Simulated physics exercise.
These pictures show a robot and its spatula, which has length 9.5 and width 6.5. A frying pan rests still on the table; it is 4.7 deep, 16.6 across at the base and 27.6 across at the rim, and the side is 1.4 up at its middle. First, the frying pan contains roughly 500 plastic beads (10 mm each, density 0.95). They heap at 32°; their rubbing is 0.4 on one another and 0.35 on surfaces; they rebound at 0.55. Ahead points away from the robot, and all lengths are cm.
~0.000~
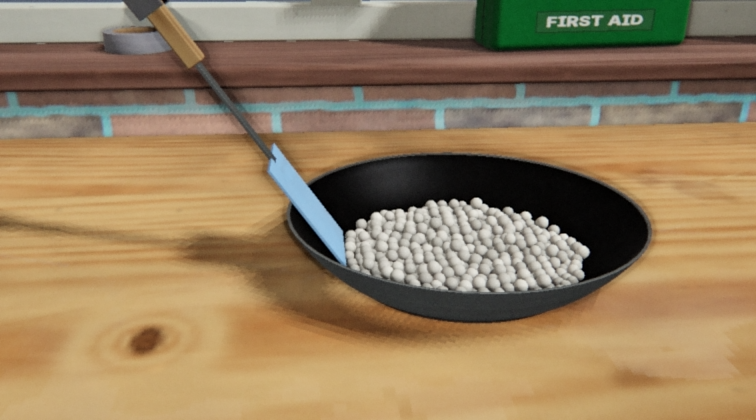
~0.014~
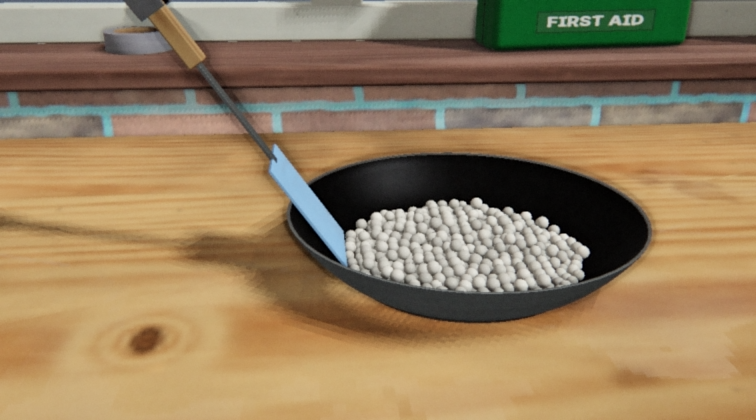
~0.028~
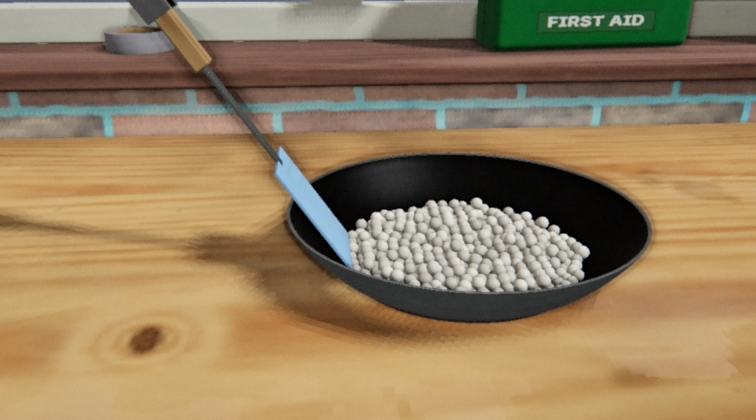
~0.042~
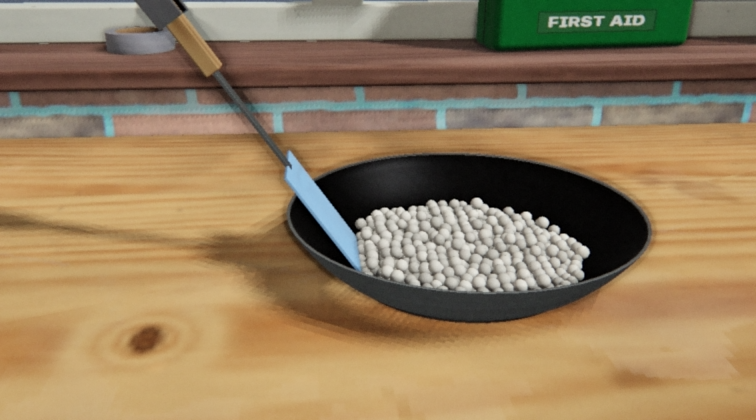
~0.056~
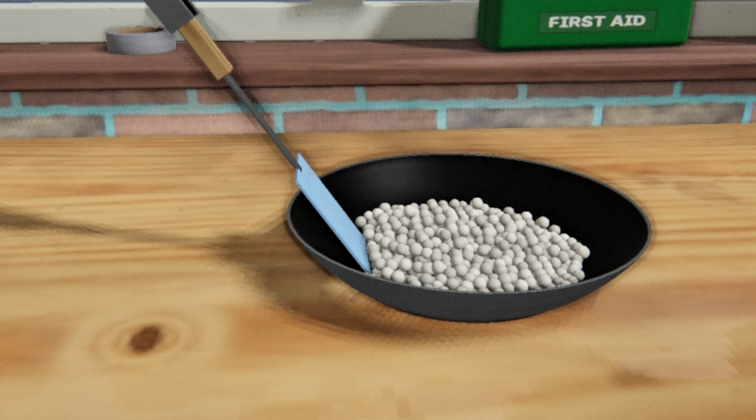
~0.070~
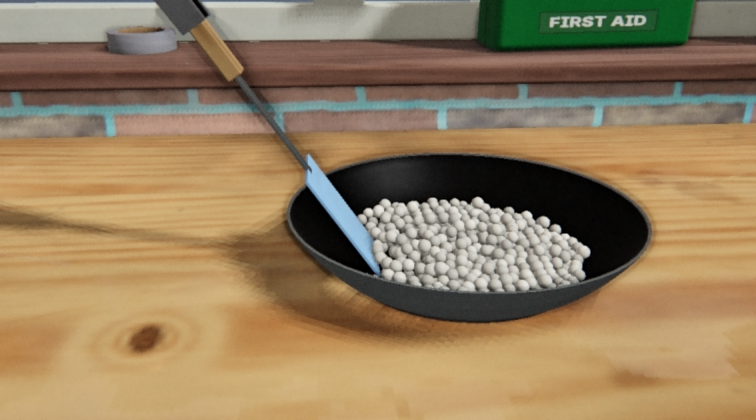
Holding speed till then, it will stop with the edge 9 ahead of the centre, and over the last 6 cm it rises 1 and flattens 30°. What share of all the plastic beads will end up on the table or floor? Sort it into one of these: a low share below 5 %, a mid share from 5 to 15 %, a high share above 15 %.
A low share, below 5 %.
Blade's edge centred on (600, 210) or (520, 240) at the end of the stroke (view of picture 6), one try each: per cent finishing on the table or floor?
Around 10 per cent for the first try and 0 per cent for the second.
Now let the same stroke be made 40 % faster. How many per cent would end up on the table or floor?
Estimated result: Some 0 %.
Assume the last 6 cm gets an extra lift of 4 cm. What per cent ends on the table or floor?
0 %.
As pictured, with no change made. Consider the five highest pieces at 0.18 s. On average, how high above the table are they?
3 cm or so.
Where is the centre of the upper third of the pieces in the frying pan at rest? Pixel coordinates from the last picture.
It is centred around (573, 226).
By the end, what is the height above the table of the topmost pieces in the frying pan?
5.0 cm.
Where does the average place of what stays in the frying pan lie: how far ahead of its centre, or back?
Roughly 4.0 cm ahead of the centre.
After 0.18 s, sloping 56°, highest piece 3 above the table; 502 in the frying pan.
After 0.30 s, sloping 46°, highest piece 4 above the table; 502 in the frying pan.
After 0.55 s, sloping 26°, highest piece 5 above the table; 502 in the frying pan.
After 1.60 s, sloping 26°, highest piece 5 above the table; 502 in the frying pan.
At rest, 502 in the frying pan. That is 0 % on the table or floor.
